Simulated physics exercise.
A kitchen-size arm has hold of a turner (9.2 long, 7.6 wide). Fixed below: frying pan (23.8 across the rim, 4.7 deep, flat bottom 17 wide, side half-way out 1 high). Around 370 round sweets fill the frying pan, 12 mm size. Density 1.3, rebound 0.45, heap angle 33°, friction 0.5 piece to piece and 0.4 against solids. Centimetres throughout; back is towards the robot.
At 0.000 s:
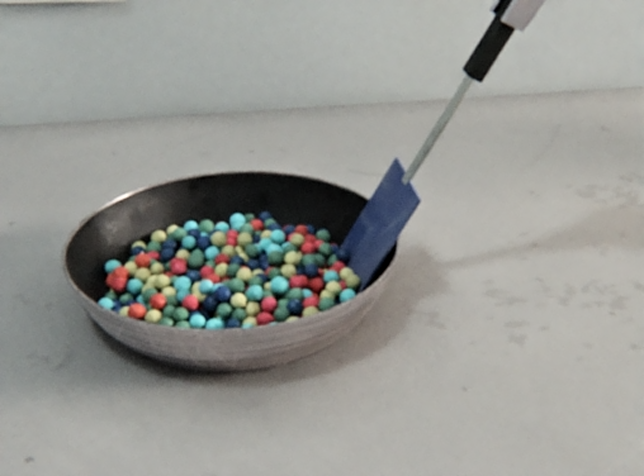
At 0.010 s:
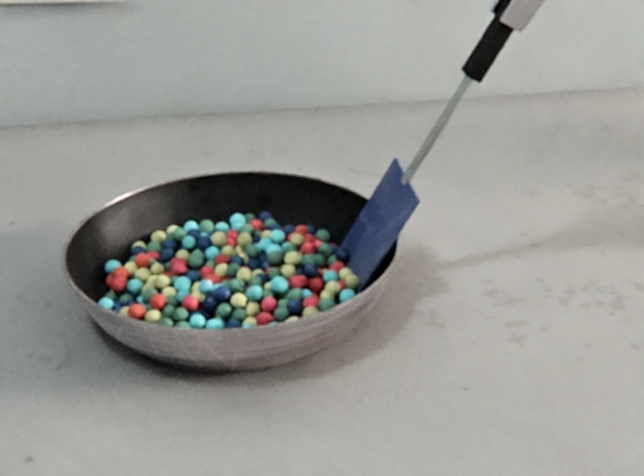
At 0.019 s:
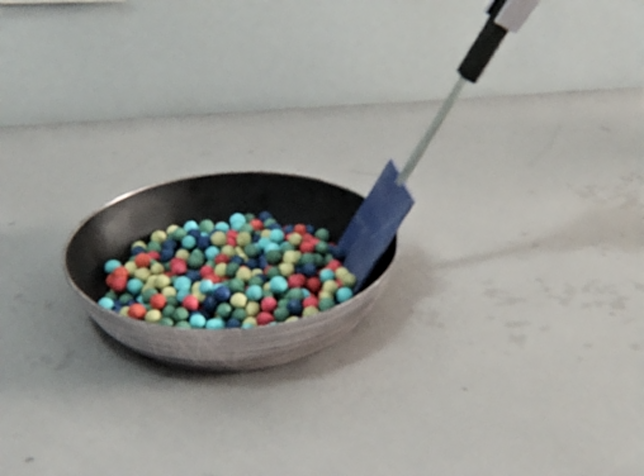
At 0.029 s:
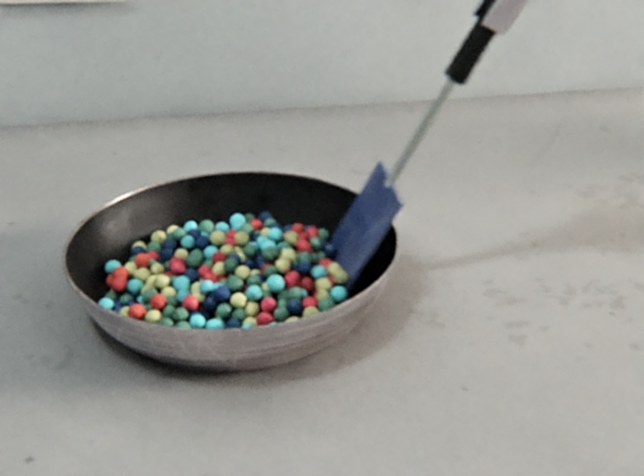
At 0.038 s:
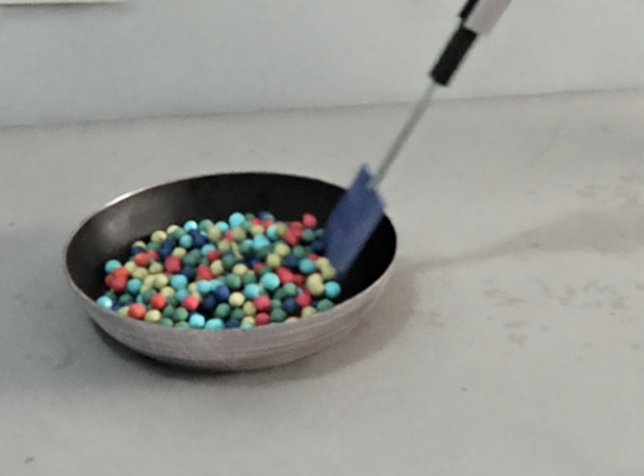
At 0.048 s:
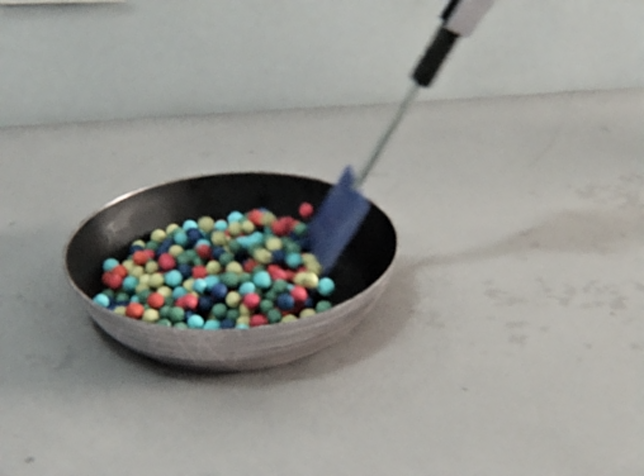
Robot arm holding a blue turner, sliding its blade leftward from the right side of a frying pan of colourful round sweets.
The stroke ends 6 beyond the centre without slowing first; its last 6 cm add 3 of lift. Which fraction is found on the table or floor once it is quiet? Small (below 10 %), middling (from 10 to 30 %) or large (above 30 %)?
A middling share, from 10 to 30 %, ends on the table or floor.
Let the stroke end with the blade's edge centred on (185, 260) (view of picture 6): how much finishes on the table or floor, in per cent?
Some 15 per cent.
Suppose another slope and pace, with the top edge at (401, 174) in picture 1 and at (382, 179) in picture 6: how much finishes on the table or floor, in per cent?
About 0 per cent.
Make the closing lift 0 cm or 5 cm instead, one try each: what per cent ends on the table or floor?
About 15 and 20 per cent.
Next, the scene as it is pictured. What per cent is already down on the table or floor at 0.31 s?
Roughly 15 per cent.
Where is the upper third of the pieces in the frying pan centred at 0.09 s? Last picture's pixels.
At about (204, 254).
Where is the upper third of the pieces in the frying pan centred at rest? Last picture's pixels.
Near (126, 287).
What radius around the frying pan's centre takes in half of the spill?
Roughly 42 cm.
By 0.07 s, sloping 60°, highest piece 6 above the table; 368 in the frying pan.
By 0.09 s, sloping 60°, highest piece 8 above the table; 368 in the frying pan.
By 0.31 s, sloping 60°, highest piece 7 above the table; 297 in the frying pan, 64 on the table or floor, 7 on the blade or in flight.
By 1.36 s, sloping 60°, highest piece 5 above the table; 296 in the frying pan, 72 on the table or floor.
Final count, 296 in the frying pan, 72 on the table or floor. That is 20 % on the table or floor.
